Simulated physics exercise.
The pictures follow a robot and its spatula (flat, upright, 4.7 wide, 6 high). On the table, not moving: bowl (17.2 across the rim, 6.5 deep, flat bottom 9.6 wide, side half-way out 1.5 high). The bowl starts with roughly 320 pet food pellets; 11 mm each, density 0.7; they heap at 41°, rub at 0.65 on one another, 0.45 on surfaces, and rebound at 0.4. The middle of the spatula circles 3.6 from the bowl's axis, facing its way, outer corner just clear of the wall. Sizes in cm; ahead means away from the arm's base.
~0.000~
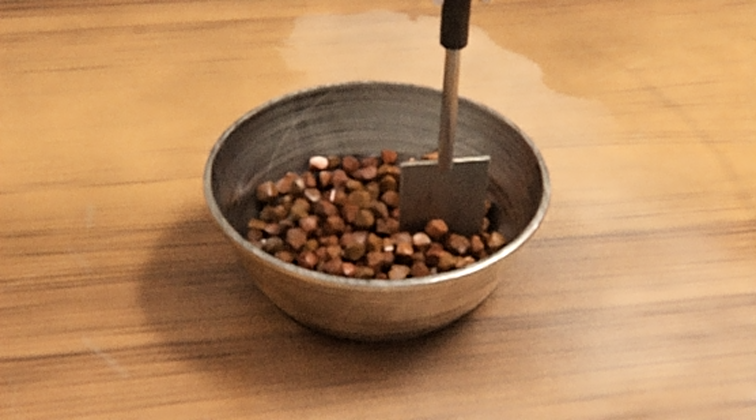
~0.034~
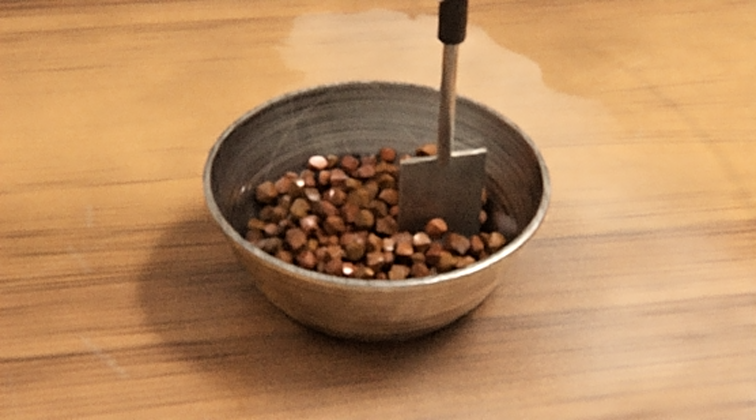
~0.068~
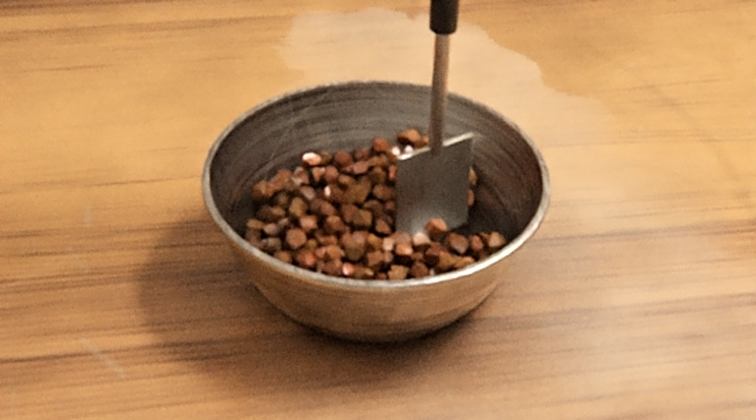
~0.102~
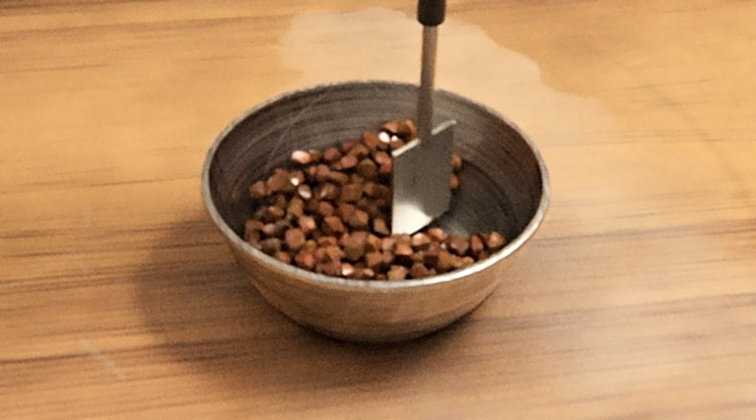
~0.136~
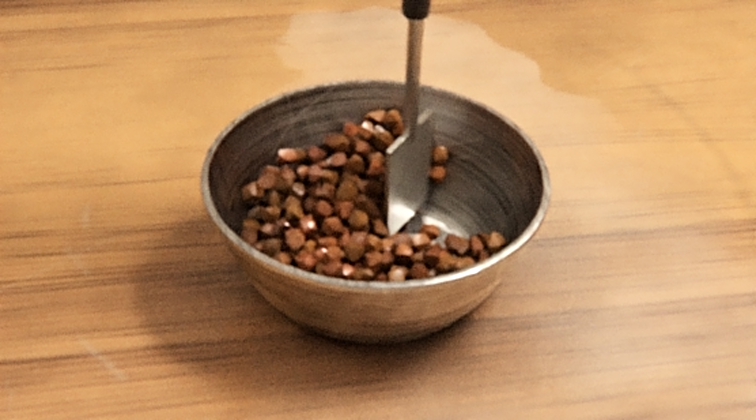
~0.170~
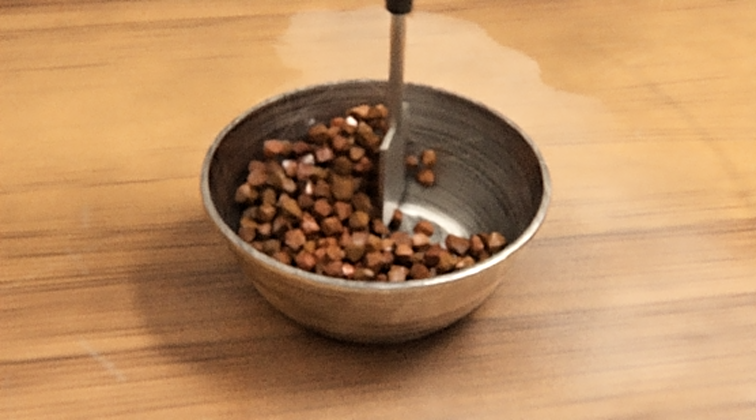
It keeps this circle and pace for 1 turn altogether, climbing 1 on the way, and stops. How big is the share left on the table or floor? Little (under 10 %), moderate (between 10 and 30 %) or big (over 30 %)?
On the table or floor the share is little, under 10 %.
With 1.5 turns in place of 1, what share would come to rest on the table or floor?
In that case some 5 per cent.
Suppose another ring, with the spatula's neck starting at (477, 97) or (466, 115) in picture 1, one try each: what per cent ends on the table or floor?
About 0 and 5 per cent.
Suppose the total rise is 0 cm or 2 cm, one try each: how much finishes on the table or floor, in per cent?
Some 5 and 0 per cent.
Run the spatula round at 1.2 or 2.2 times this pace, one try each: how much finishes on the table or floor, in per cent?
Some 5 and 25 per cent.
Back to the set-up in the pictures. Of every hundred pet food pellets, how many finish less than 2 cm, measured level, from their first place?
Roughly 10 per cent.
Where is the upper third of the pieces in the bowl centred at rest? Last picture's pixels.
Around (437, 174).
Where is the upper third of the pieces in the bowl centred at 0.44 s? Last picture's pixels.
Around (289, 248).
After 0.44 s, 179° round, highest piece 9 above the table; 314 in the bowl, 3 in flight or on the tool.
After 0.70 s, 294° round, highest piece 8 above the table; 305 in the bowl, 10 on the table or floor, 2 in flight or on the tool.
After 1.03 s, 0° round, highest piece 7 above the table; 304 in the bowl, 13 on the table or floor.
After 1.73 s, 0° round, highest piece 7 above the table; 304 in the bowl, 13 on the table or floor.
At rest, 304 in the bowl, 13 on the table or floor. That is 4 % on the table or floor.
